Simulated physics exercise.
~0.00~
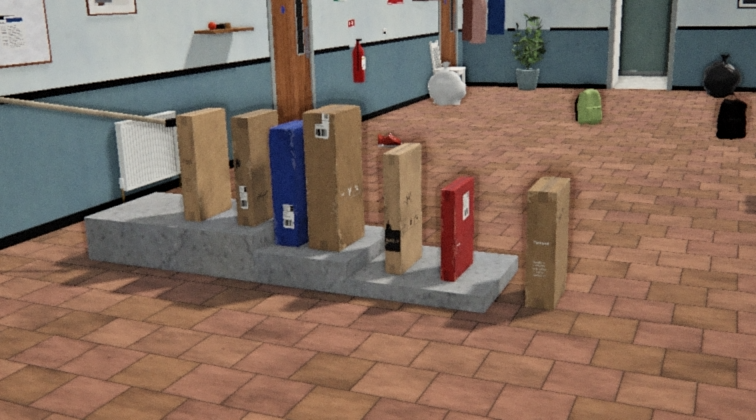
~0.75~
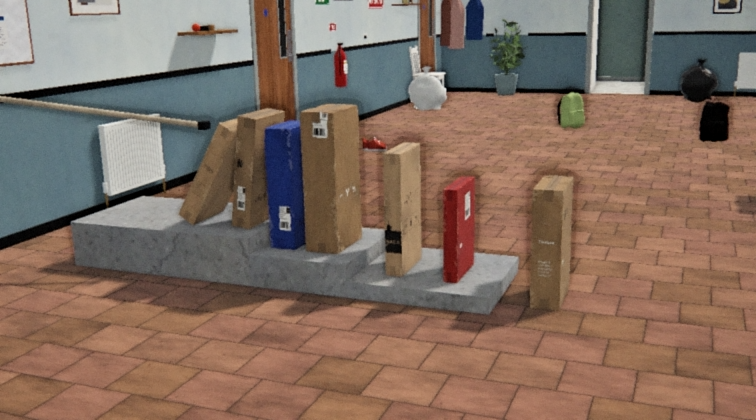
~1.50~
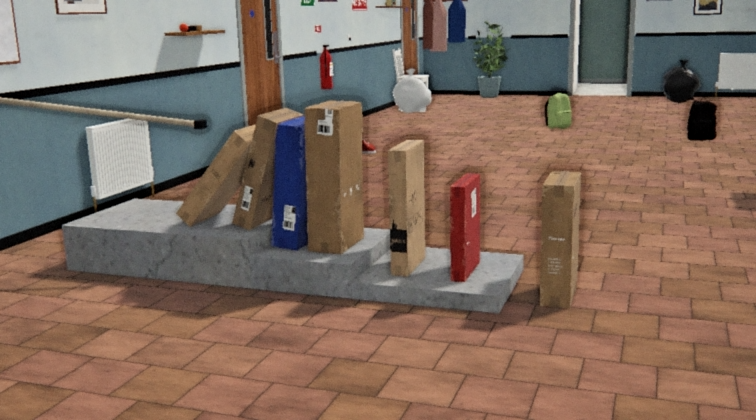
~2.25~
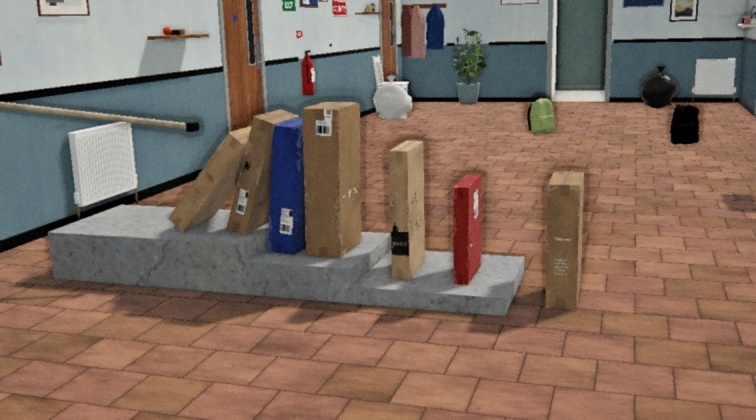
Tiled hall with stepped grey blocks, a pole pushing the first tall carton into its neighbours, which lean but stay standing.
